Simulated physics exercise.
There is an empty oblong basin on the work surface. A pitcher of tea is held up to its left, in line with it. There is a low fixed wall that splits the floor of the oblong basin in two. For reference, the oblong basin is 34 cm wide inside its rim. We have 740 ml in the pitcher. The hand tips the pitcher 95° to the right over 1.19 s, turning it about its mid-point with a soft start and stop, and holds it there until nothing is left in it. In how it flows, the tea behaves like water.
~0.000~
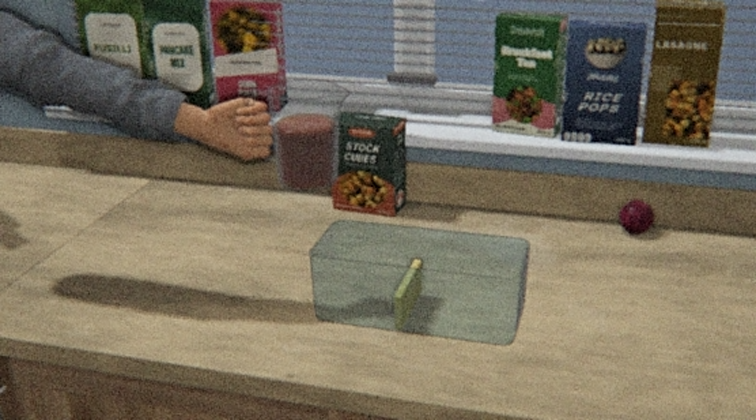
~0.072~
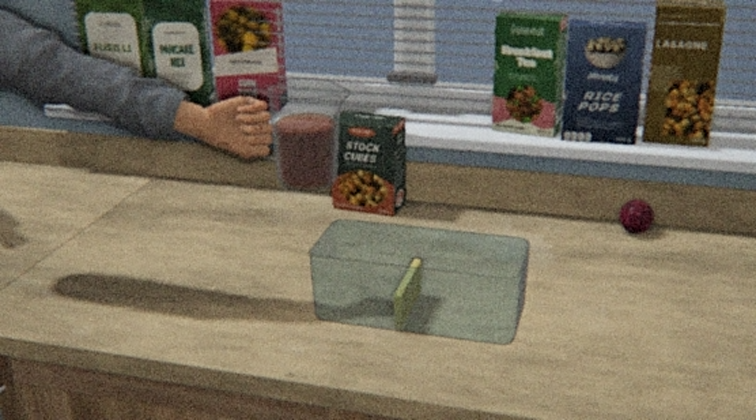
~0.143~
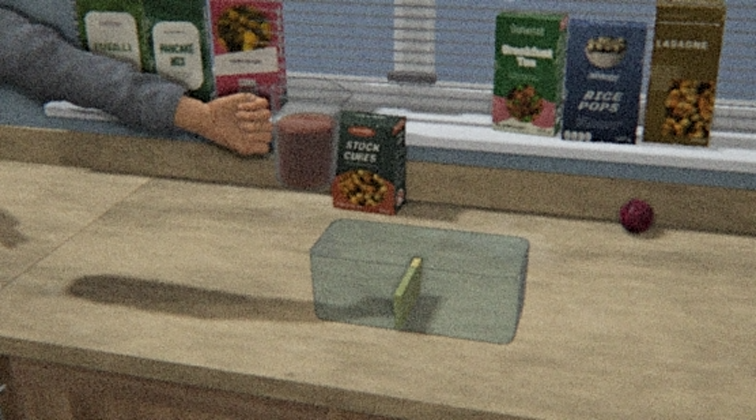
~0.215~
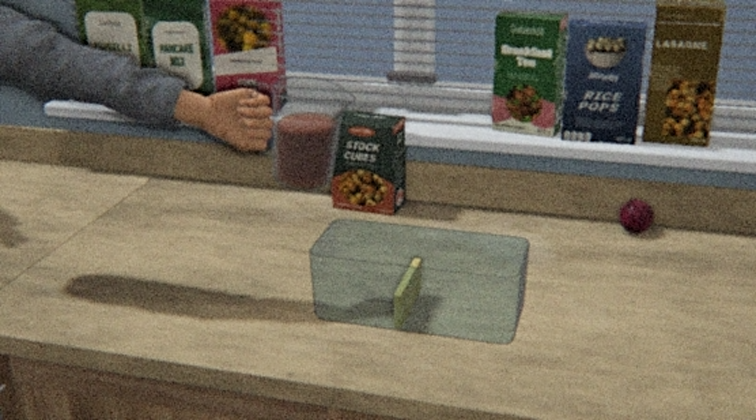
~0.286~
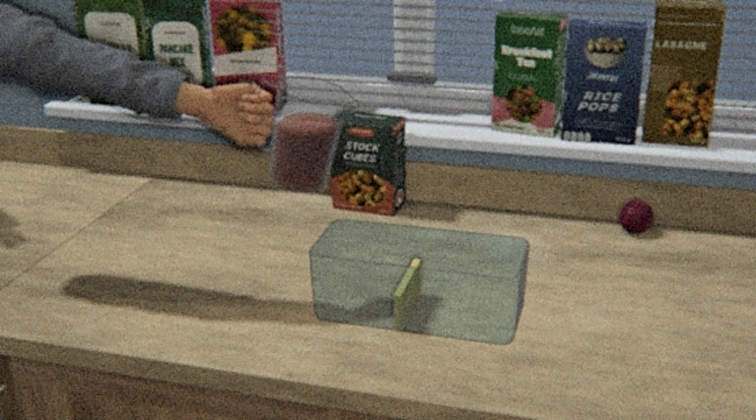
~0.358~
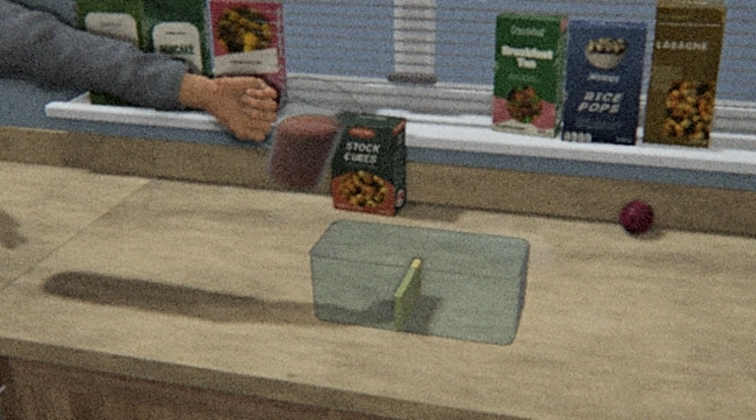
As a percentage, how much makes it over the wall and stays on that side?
Some 42 per cent makes it over and stays.
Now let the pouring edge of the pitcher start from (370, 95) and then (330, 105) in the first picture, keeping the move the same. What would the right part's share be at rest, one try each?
95 in a hundred, followed by 0 in a hundred.
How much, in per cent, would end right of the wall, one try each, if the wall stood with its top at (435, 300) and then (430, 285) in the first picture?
I'd put it at about 15 per cent for the first and about 5 per cent for the second.
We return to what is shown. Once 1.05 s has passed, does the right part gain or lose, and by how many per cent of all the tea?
Looks like it went upward, around 28 per cent.
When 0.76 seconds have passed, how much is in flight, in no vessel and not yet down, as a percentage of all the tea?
Some 5 % is the figure.
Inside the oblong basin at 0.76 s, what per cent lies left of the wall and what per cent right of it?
Roughly 0 sits left and 0 sits right.
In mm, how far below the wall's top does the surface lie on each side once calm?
Left side: Around 40 mm. Right side: Around 50 mm.
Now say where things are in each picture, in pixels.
In the first picture, it leans 0°; its right rim is at (350, 93); the tea meets the walls at (277, 120) and (337, 124); the oblong basin's rim runs from (322, 238) to (525, 260); the wall's top is at (408, 278).
In the second picture, it leans 1°; its right rim is at (350, 93); the tea meets the walls at (277, 119) and (337, 124).
In the third picture, it leans 3°; its right rim is at (352, 95); the tea meets the walls at (278, 119) and (337, 123).
In the fourth picture, it leans 7°; its right rim is at (355, 99); the tea meets the walls at (278, 119) and (338, 124).
In the fifth picture, it leans 13°; its right rim is at (359, 105); the tea meets the walls at (279, 121) and (340, 124).
In the sixth picture, it leans 20°; its right rim is at (363, 112); the tea meets the walls at (280, 121) and (342, 126).
After 0.76 s the tilt is 67° and 95 per cent is still to pour, 0 is left of the wall and 0 right of it.
After 1.05 s the tilt is 92° and 52 per cent is still to pour, 11 is left of the wall and 14 right of it.
After 1.36 s the tilt is 95° and 14 per cent is still to pour, 36 is left of the wall and 41 right of it.
After 1.69 s the tilt is 95° and 2 per cent is still to pour, 53 is left of the wall and 42 right of it.
In the end 57 per cent lies left of the wall, 42 right of it and 1 outside.
